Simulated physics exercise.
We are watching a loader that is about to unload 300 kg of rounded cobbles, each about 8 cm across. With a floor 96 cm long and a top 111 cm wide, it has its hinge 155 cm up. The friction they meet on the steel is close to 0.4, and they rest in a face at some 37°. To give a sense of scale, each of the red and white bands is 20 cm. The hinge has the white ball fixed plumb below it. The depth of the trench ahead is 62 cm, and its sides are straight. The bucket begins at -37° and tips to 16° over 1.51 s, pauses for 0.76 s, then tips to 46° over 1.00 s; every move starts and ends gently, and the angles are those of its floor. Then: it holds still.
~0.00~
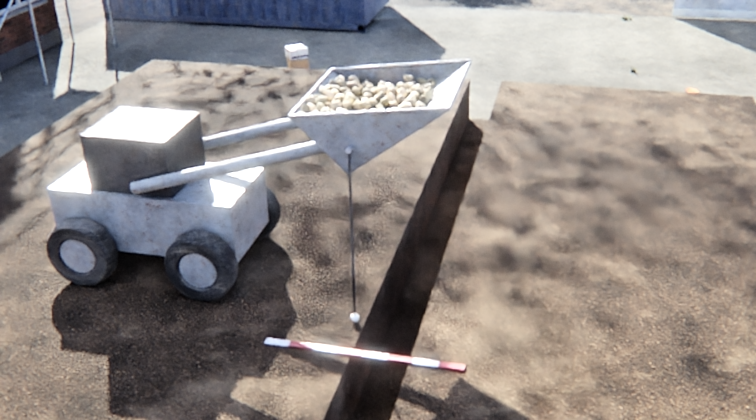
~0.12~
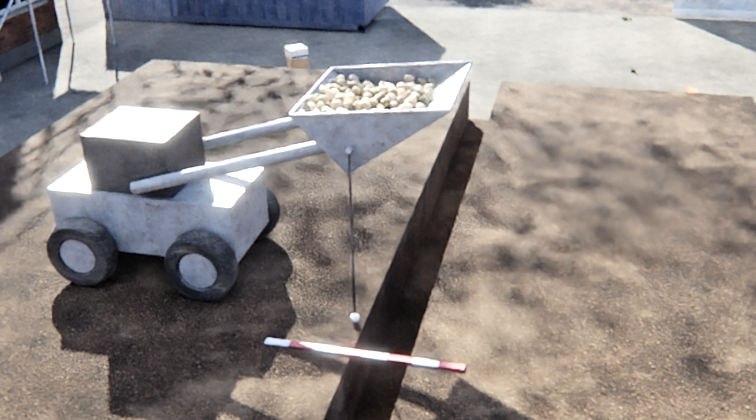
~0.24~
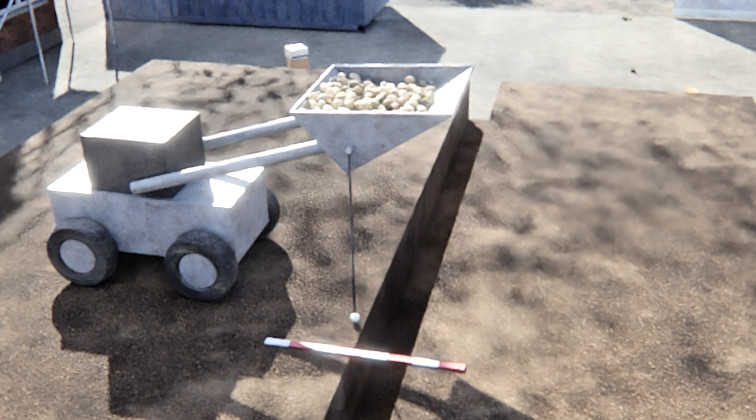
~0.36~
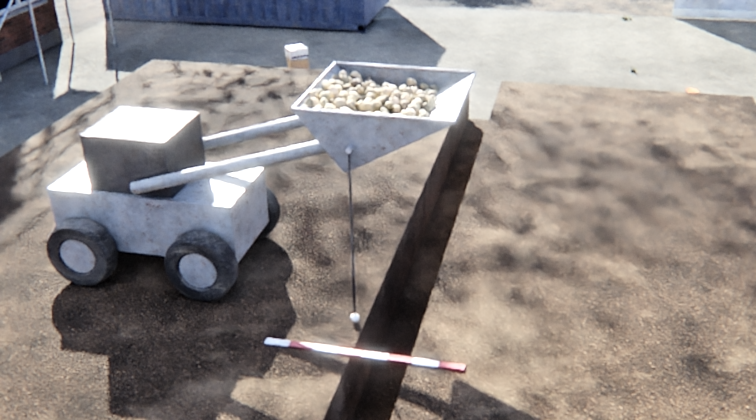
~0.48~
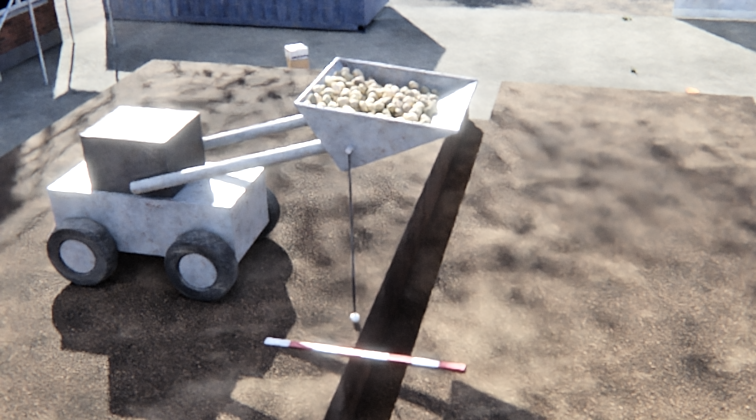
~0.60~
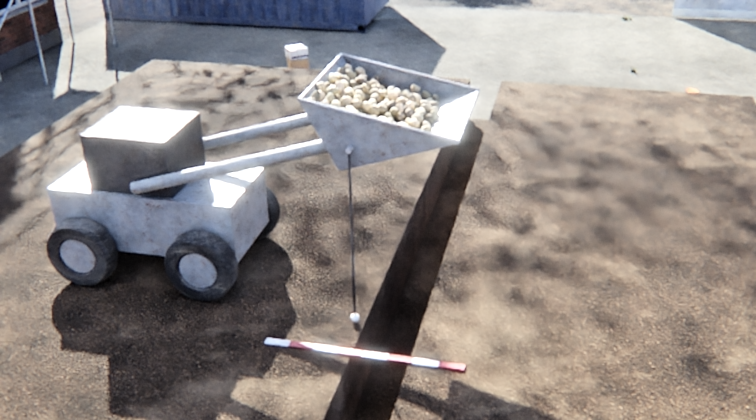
A loader's grey bucket of pale rounded stones slowly tilting down to the right above a dark trench, the wheeled body staying still.
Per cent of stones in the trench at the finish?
Roughly 5 percent.
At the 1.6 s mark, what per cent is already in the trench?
Some 0 per cent.
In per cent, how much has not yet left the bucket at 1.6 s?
About 100% remains inside.
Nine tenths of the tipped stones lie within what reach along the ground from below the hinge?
About 150 cm ahead of the hinge.
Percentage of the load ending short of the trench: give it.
Load fraction: Approx. 0 %.
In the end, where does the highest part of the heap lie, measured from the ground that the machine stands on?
Around 22 cm above it, I'd say.
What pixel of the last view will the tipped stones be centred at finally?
I'd put it close to (491, 294).
After 1.1 s the floor is at 8°; 100 % in the bucket; the foremost stones are at (427, 151).
After 1.6 s the floor is at 16°; 100 % in the bucket; the foremost stones are at (453, 167).
After 3.7 s the floor is at 46°; 0 % in the bucket, 4 % in the trench, 96 % past the trench; the foremost stones are at (654, 305).
After 6.3 s the floor is at 46°; 0 % in the bucket, 4 % in the trench, 96 % past the trench; the foremost stones are at (656, 305).
